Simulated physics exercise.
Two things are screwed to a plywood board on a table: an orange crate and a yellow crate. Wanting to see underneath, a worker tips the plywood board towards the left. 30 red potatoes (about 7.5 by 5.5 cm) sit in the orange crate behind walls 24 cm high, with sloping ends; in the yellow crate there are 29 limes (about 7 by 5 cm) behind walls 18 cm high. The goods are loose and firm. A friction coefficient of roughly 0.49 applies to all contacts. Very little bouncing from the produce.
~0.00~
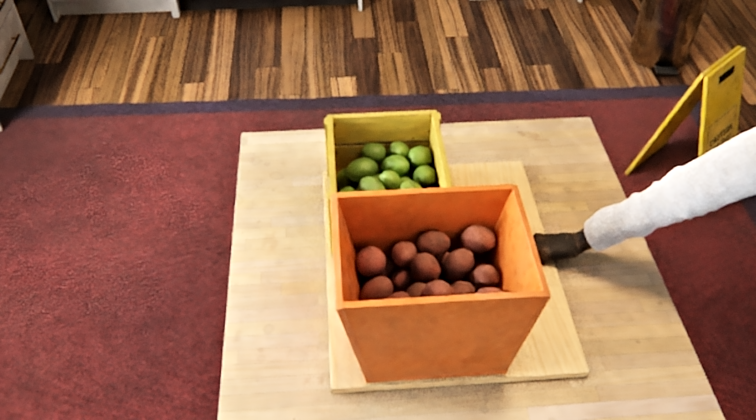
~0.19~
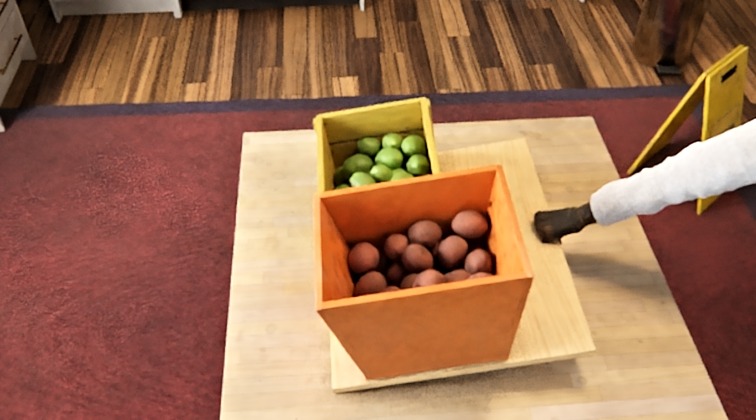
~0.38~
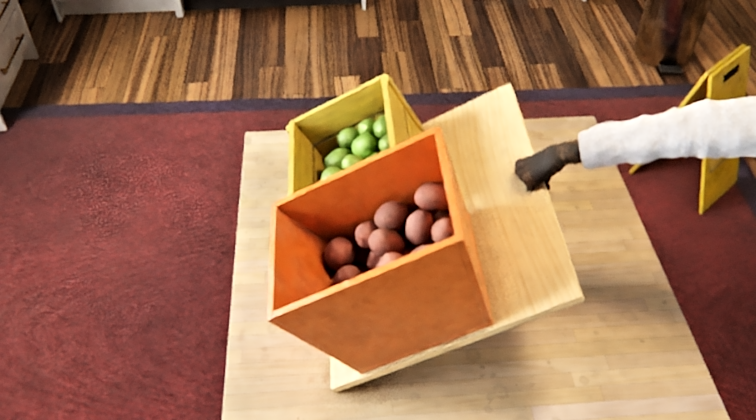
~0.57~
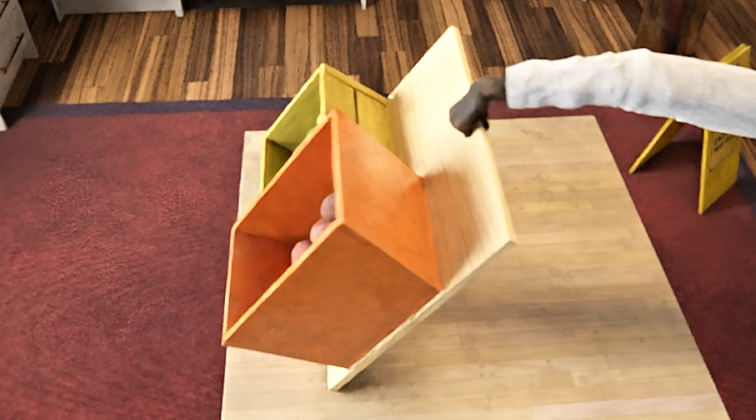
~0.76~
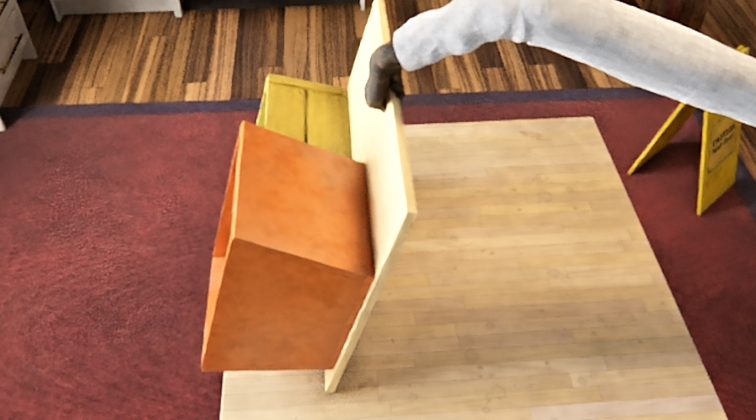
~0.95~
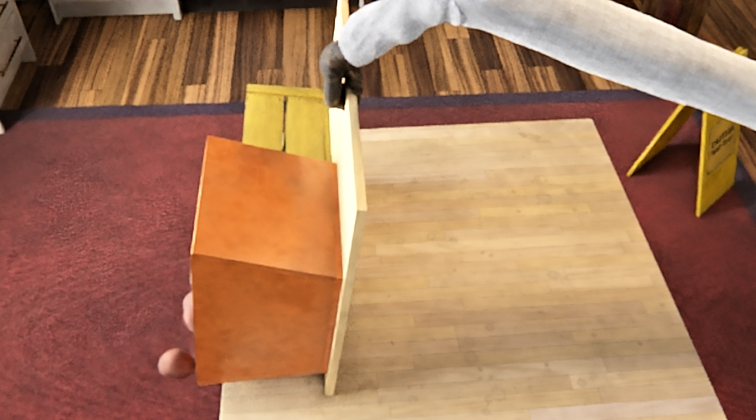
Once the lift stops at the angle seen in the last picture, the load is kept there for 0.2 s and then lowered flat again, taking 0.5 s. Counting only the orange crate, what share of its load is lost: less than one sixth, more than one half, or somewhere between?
Escapees: A sixth up to half.
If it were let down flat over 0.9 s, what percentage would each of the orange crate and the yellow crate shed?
Well, that would cost the orange crate 40 per cent and the yellow crate 20 per cent.
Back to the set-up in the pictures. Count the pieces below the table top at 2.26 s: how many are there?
Estimated tally of pieces: Close to 12.
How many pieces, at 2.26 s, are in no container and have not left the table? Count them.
About 3.
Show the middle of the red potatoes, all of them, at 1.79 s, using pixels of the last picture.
At about (402, 317).
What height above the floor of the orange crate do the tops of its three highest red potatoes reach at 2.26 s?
Around 14 centimetres high.
After 1.16 s, tilt 82°; the orange crate is down by 6 of 30 and the yellow crate is down by 3 of 29.
After 1.42 s, tilt 36°; the orange crate is down by 9 of 30 and the yellow crate is down by 5 of 29.
After 1.79 s, tilt 0°; the orange crate is down by 10 of 30 and the yellow crate is down by 6 of 29.
When it is over (at 2.26 s), the orange crate is down by 10 of 30 and the yellow crate is down by 6 of 29. Asked share, 10 of 30, 33 per cent.
